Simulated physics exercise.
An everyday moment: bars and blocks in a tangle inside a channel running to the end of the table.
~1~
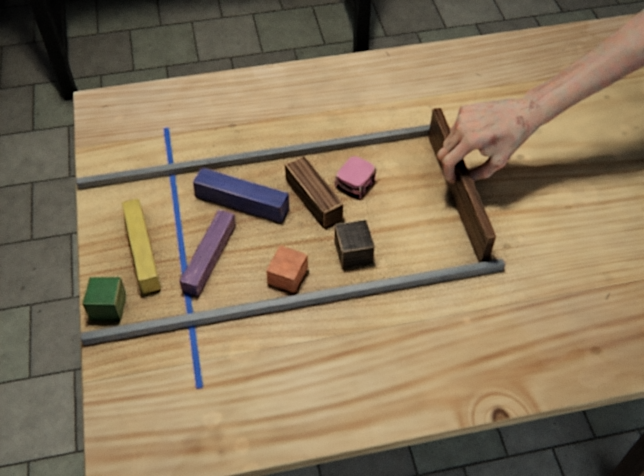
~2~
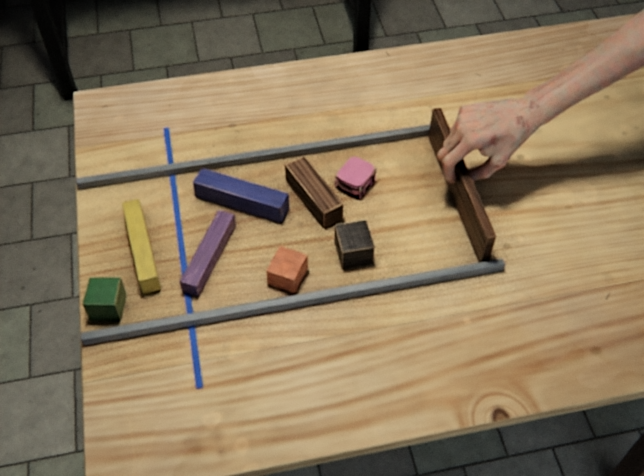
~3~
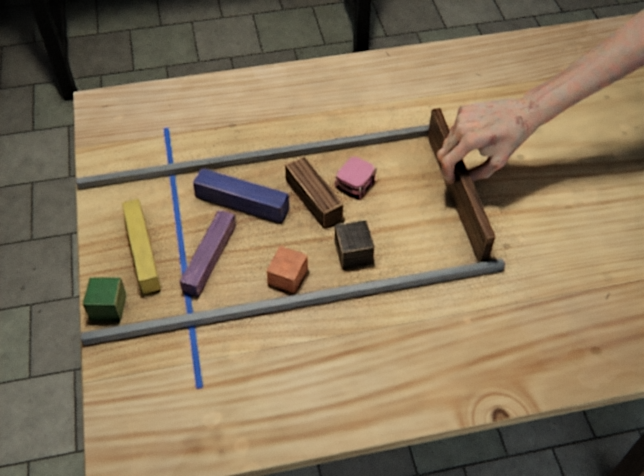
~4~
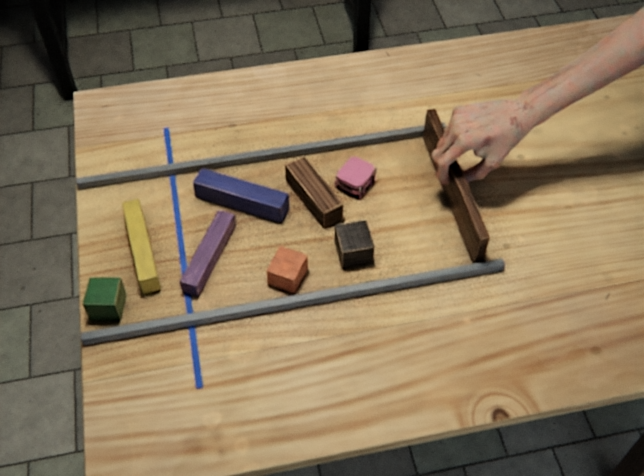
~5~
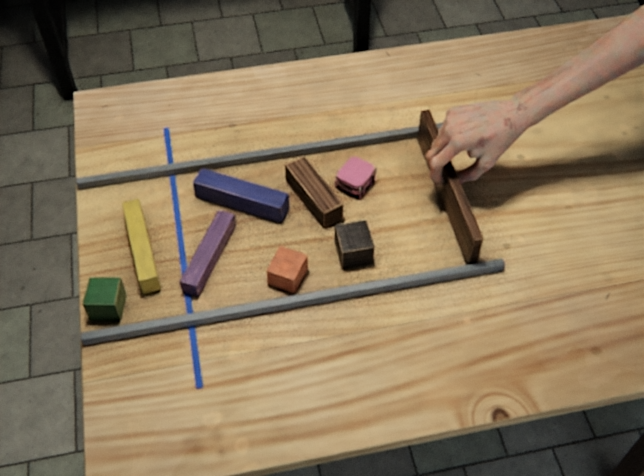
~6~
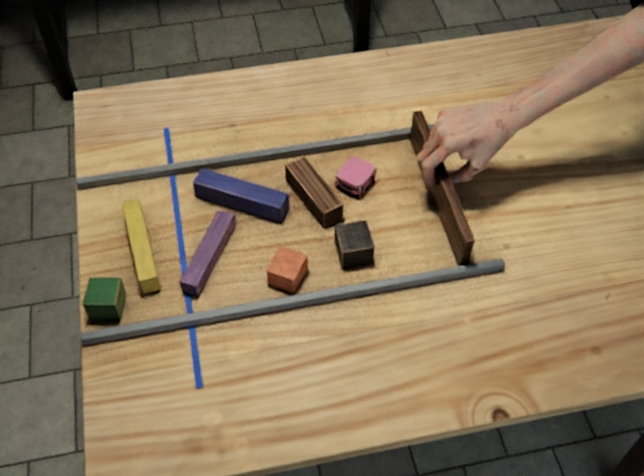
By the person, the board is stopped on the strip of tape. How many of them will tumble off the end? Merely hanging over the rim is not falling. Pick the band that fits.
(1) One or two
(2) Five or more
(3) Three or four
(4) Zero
One or two (1).
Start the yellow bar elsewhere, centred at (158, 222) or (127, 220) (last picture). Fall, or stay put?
Taking the places in order, the piece stays up and stays up.
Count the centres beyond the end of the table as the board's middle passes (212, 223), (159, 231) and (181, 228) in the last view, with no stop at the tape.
Counts: 0, 2, 1.
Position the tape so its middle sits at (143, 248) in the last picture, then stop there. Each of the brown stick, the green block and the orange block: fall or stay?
One by one: The brown stick holds its spot, the green block topples, the orange block holds its spot.
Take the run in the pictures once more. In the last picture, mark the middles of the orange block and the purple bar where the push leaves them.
The orange block at (138, 304), the purple bar at (109, 285).
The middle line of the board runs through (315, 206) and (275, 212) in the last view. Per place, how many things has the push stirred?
Counts: 5 / 6.
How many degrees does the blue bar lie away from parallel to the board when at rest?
Near 35 degrees.
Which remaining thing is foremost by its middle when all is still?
Yellow bar.
A little later, none off yet; green block at rest near (105, 299); yellow bar at rest near (141, 245); purple bar at rest near (209, 252).
When it is over, the number that fall off is one or two; down, green block.
